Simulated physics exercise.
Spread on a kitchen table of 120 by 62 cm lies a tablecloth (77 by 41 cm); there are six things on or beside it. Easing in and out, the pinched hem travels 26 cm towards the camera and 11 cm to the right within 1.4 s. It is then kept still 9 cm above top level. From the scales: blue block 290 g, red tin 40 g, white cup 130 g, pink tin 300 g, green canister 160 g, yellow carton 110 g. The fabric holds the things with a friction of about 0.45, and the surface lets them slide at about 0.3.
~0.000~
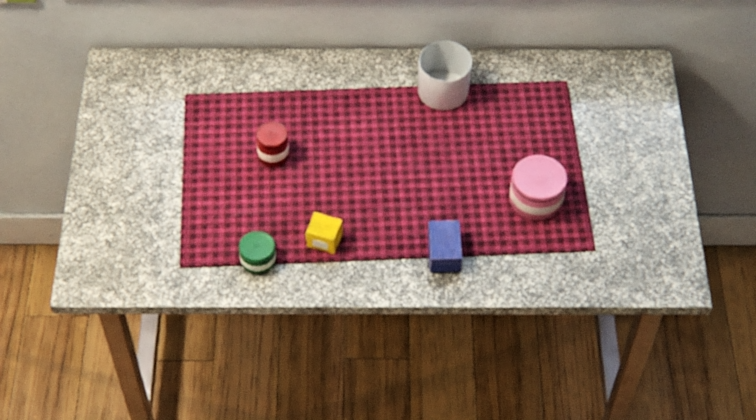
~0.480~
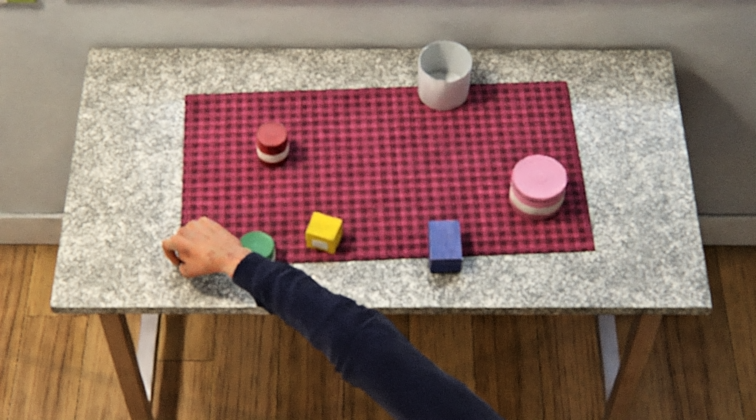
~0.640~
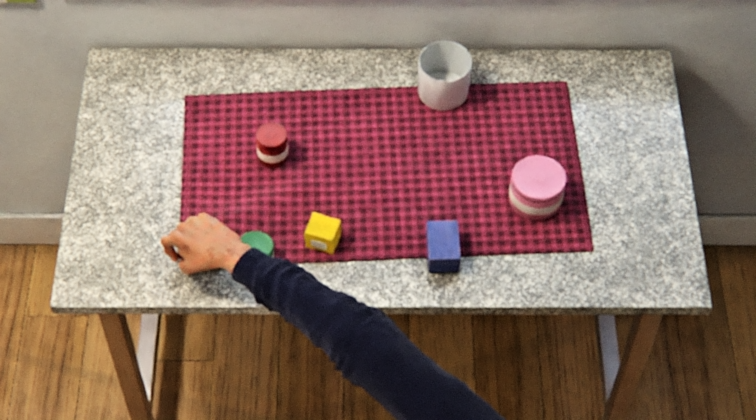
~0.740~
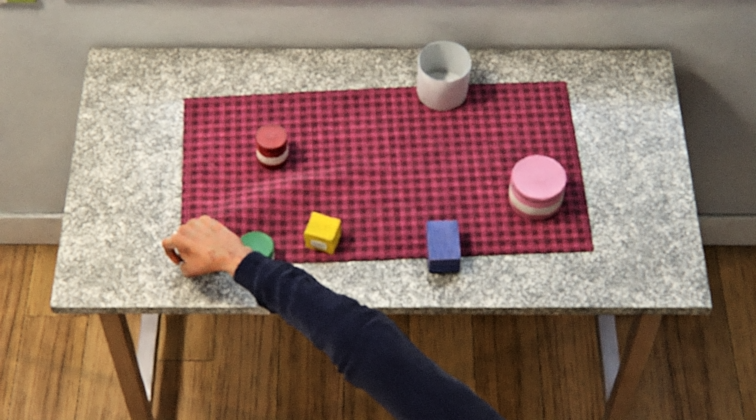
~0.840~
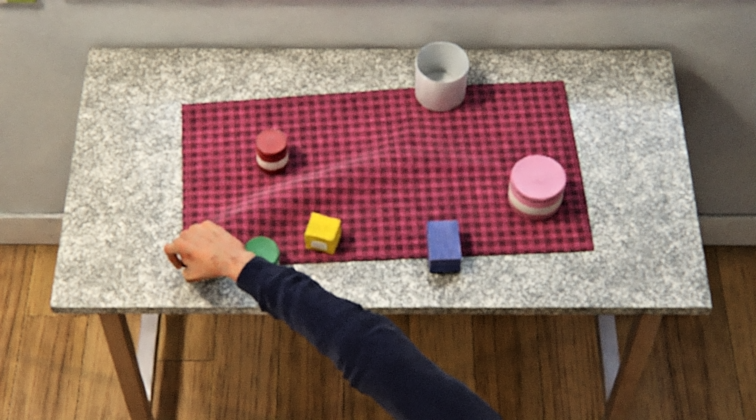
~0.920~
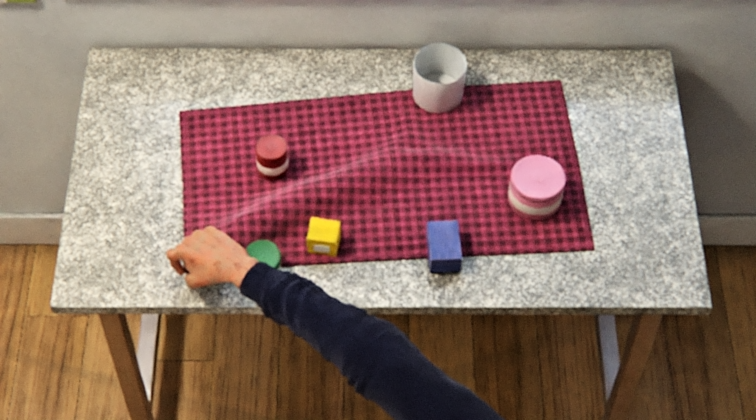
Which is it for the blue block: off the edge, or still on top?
The thing will be still there.
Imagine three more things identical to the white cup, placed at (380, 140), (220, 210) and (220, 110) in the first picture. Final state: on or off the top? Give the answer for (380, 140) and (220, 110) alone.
Log, listed order - kept / kept.
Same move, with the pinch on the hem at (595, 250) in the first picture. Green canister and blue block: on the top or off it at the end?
Outcome - green canister is on top, blue block is not on top.
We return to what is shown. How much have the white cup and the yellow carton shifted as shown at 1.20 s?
For the white cup, 6 centimetres, and for the yellow carton, 4 centimetres.
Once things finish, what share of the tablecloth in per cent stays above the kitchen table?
Roughly 85%.
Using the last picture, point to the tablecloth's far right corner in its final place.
Look around (483, 81) in the last picture - that's where it comes to rest.
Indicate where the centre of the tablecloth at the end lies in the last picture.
(374, 231) or thereabouts.
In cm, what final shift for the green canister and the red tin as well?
The green canister goes over the edge, while the red tin ends up 25 cm away.
After 1.2 s, 100 % of the tablecloth is still over the top; red tin 10 cm off its start, green canister 7 cm off its start, white cup 5 cm off its start.
After 1.5 s, 95 % of the tablecloth is still over the top; blue block 3 cm off its start, red tin 18 cm off its start, green canister on its side, 16 cm off its start.
After 1.7 s, 90 % of the tablecloth is still over the top; blue block 5 cm off its start at (454, 262), green canister over the edge, red tin 24 cm off its start at (260, 237).
After 2.0 s, 85 % of the tablecloth is still over the top; blue block 5 cm off its start, green canister over the edge, yellow carton over the edge.
After 3.6 s, 85 % of the tablecloth is still over the top; blue block 5 cm off its start at (455, 263), yellow carton over the edge, green canister over the edge, red tin 27 cm off its start at (265, 250).
